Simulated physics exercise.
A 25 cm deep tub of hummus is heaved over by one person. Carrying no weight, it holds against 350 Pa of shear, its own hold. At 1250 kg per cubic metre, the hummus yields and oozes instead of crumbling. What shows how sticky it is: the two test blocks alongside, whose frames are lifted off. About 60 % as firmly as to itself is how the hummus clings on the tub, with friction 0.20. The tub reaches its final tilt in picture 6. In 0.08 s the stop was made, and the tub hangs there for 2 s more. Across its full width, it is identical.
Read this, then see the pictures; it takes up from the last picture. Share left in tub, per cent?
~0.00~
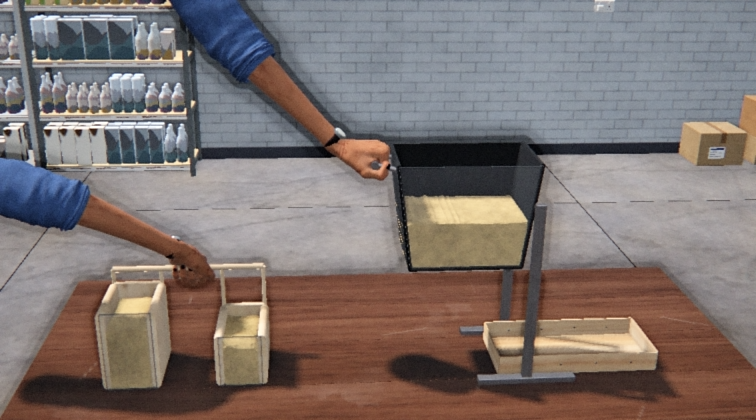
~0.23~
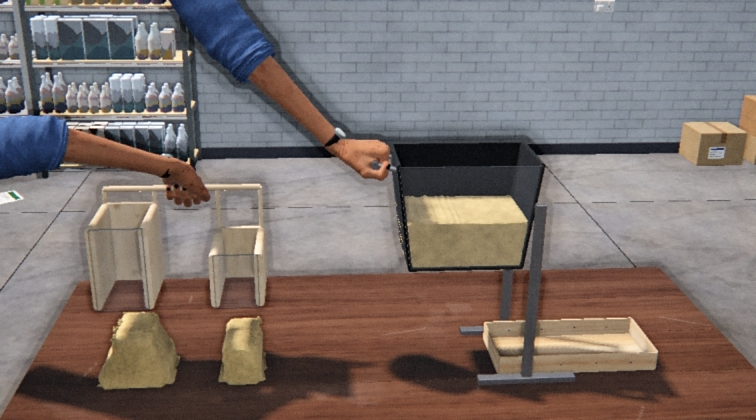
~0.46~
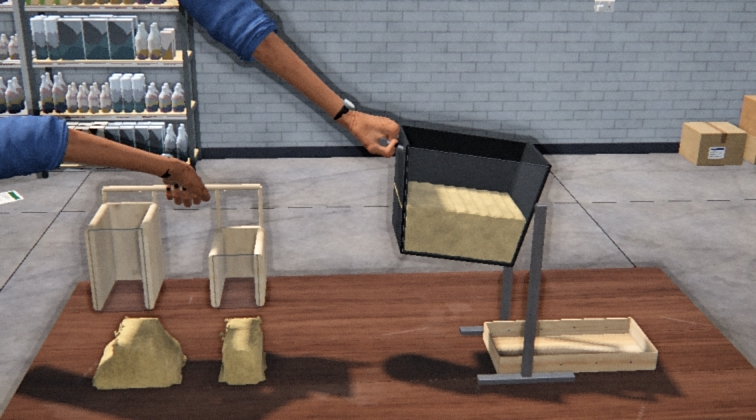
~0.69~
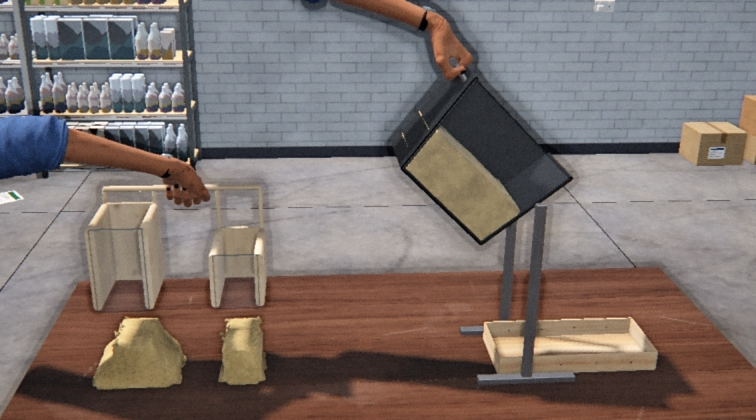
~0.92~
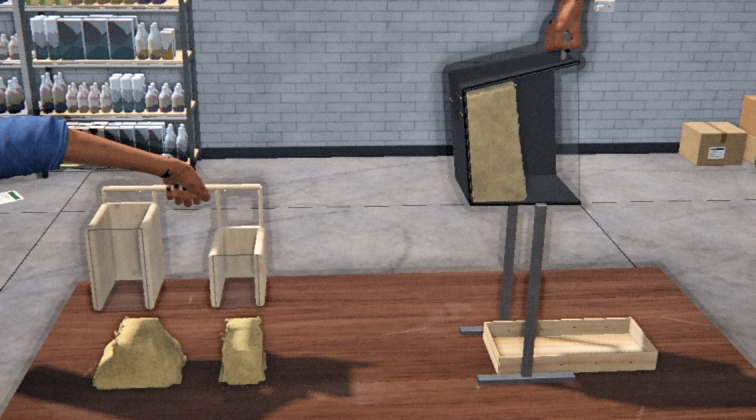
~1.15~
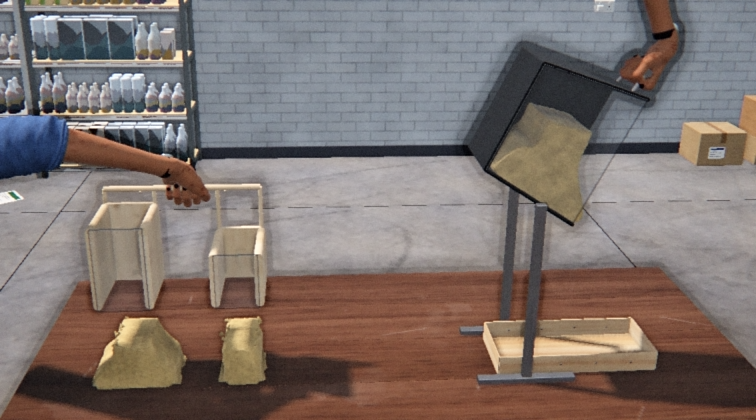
Near 0 %.
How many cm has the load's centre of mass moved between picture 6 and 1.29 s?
It has moved close to 17 cm.
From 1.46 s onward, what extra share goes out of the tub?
About 0 %.
After 1.29 s, the tub is at 116 degrees and holds 35 %.
After 1.46 s, the tub is at 116 degrees and holds 0 %.
After 1.63 s, the tub is at 116 degrees and holds 0 %.
After 1.80 s, the tub is at 116 degrees and holds 0 %.
After 3.15 s, at the end, the tub is at 116 degrees and holds 0 %.
